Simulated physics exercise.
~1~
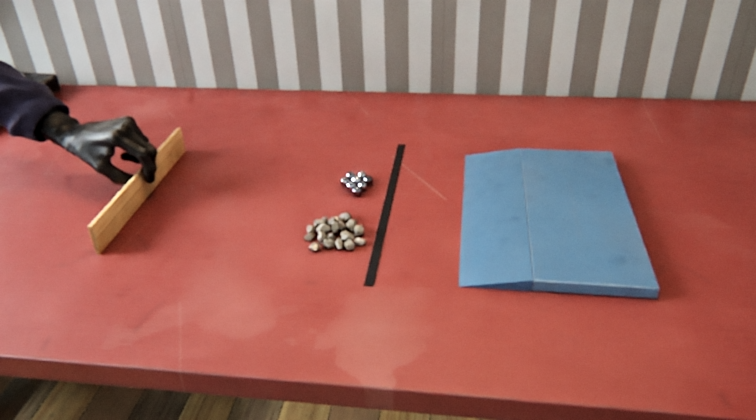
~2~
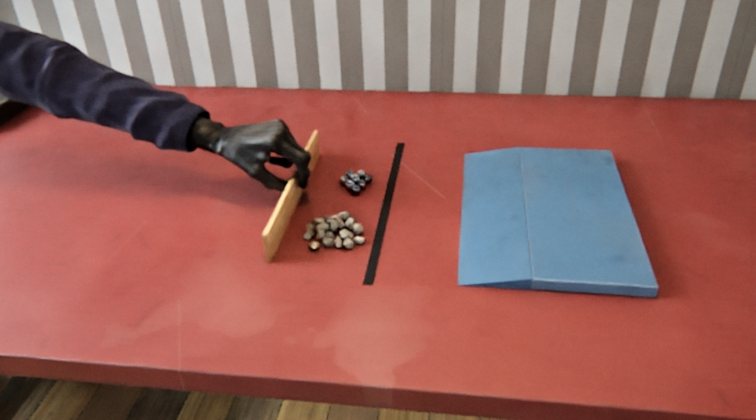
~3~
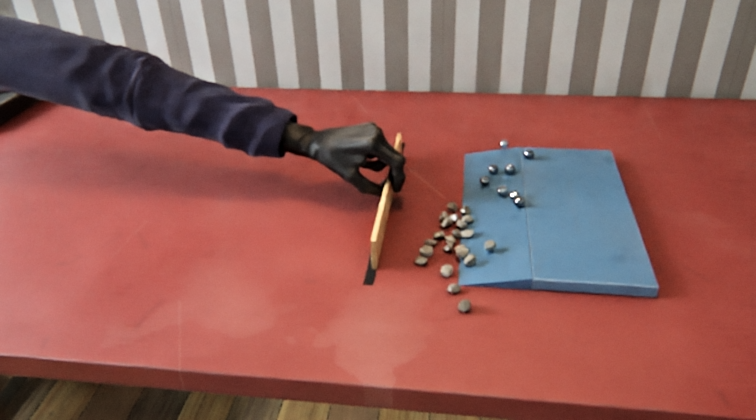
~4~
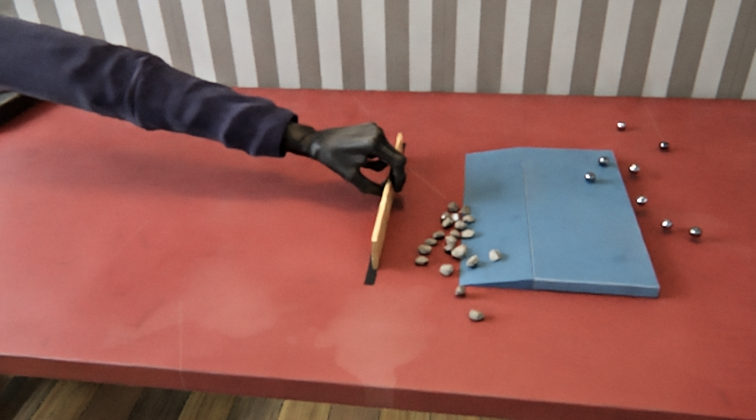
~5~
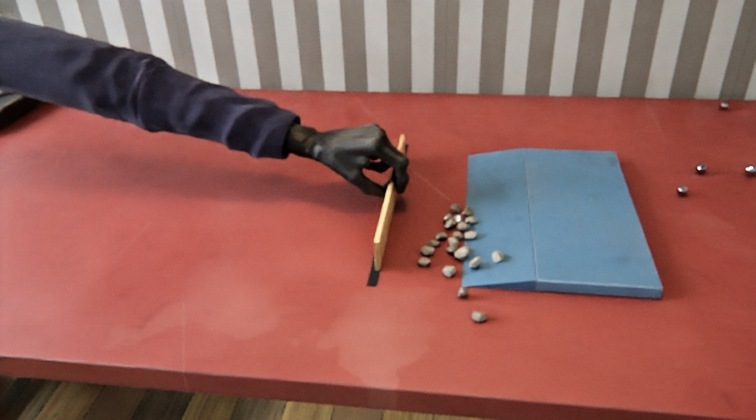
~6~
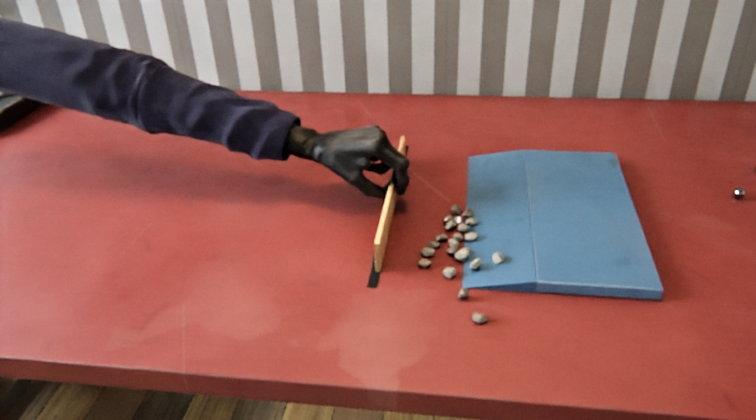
The clip shows a gloved hand sweeping a wooden strip right across a red table, pushing two small heaps, and stopping at black tape. Shiny balls roll over the blue ramp and slab and away rightward, while the pebble-like pieces settle around the ramp's lower edge.
